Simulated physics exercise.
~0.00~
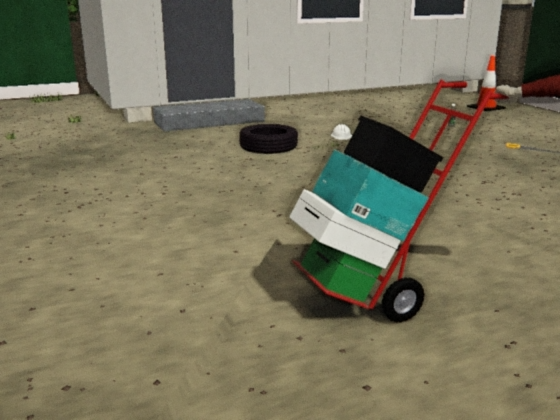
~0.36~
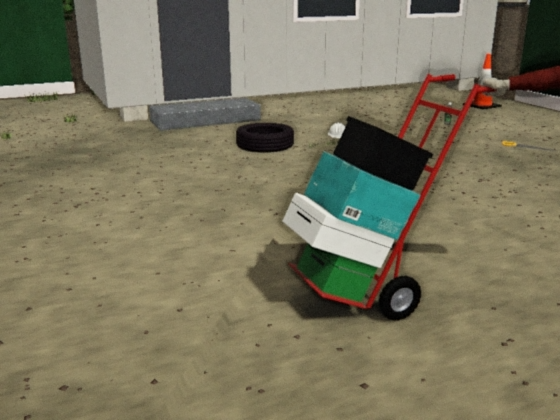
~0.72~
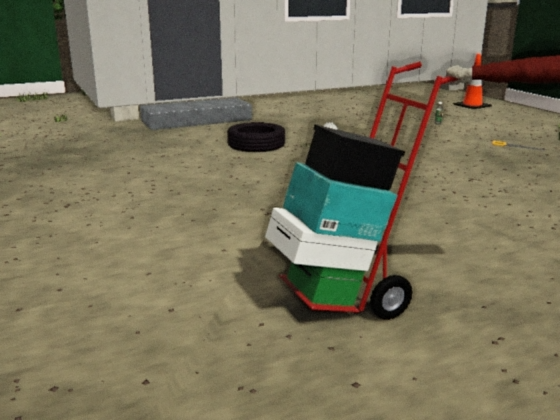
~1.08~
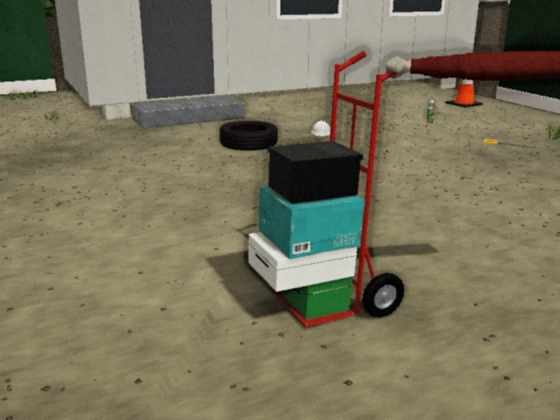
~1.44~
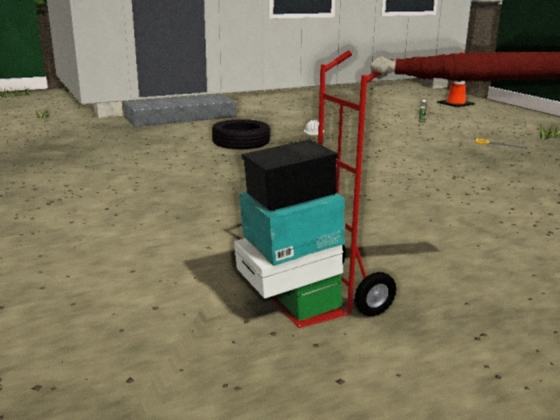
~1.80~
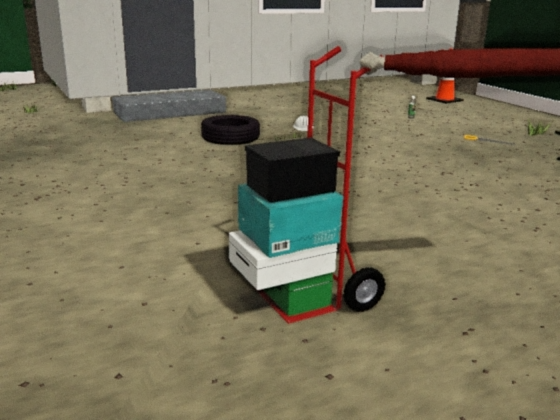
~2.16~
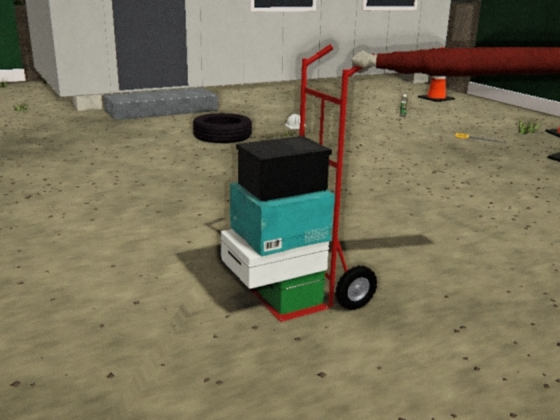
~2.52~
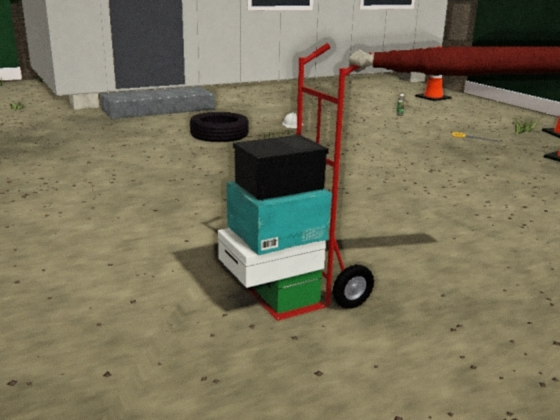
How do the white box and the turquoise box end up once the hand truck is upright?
Both stay standing in the stack, with the turquoise box still resting on the white one.
A red arm tips a loaded hand truck upright, and its four boxes stay stacked.
